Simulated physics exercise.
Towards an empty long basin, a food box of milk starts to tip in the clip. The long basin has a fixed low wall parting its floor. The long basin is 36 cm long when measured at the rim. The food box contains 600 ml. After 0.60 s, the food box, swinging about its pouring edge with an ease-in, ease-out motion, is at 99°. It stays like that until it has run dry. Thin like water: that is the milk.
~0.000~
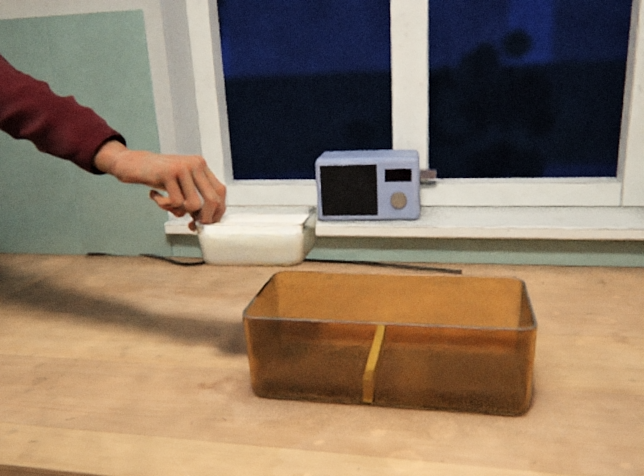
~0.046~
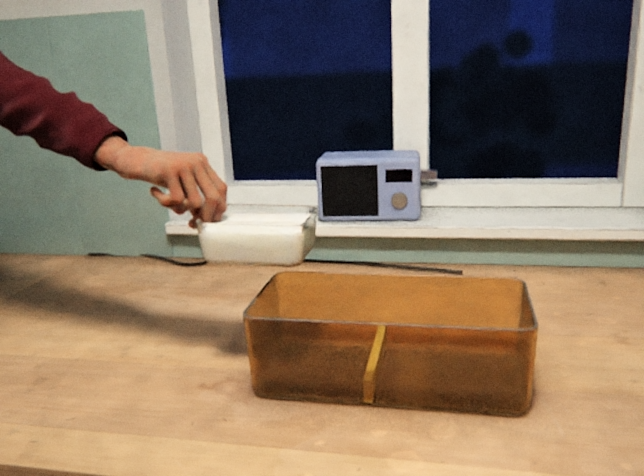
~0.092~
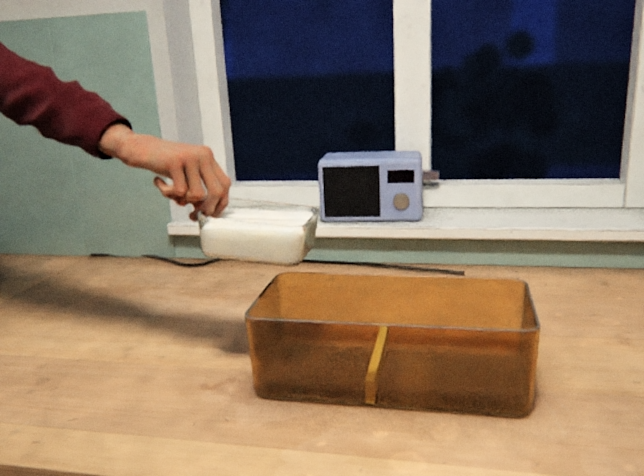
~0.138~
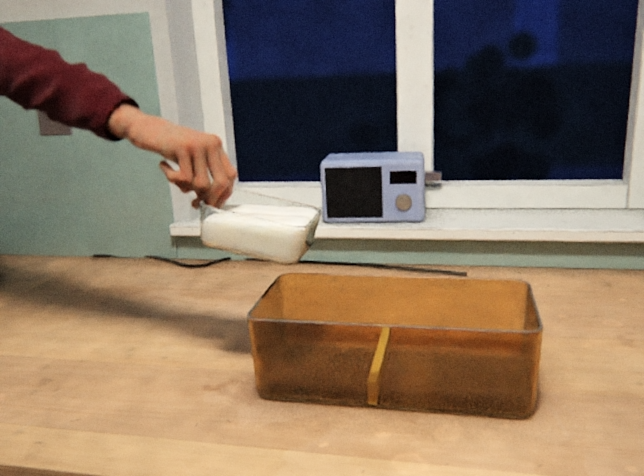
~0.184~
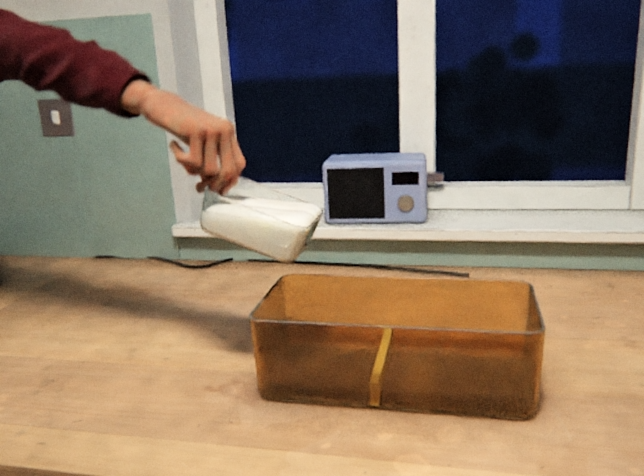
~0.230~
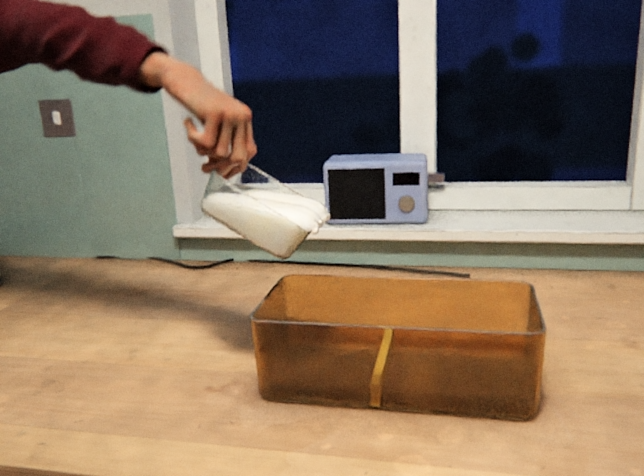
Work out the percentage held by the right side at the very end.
I would put it at 75 per cent.
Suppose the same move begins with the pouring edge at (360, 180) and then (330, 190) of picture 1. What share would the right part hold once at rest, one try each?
Respectively 80 and 80 %.
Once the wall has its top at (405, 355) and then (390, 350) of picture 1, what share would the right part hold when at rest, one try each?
Some 50 in a hundred, then some 70 in a hundred.
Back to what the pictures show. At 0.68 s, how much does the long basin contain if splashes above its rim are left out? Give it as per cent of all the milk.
My estimate is about 94 percent.
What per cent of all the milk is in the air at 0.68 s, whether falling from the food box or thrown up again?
5 per cent or so.
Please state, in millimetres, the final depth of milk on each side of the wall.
The left side settles near 6 mm and the right side near 14 mm.
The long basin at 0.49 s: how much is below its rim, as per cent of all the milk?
About 20 per cent.
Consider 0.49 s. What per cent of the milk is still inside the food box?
20 %.
Then, 0.49 s in, the tilt is 91° and 19 per cent is still to pour, 7 is left of the wall and 13 right of it.
Then, 0.68 s in, the tilt is 99° and 1 per cent is still to pour, 11 is left of the wall and 83 right of it.
Then, 0.88 s in, the tilt is 99° and 0 per cent is still to pour, 21 is left of the wall and 74 right of it.
Then, 1.10 s in, the tilt is 99° and 0 per cent is still to pour, 23 is left of the wall and 75 right of it.
Finally, 23 per cent lies left of the wall, 75 right of it and 3 outside.
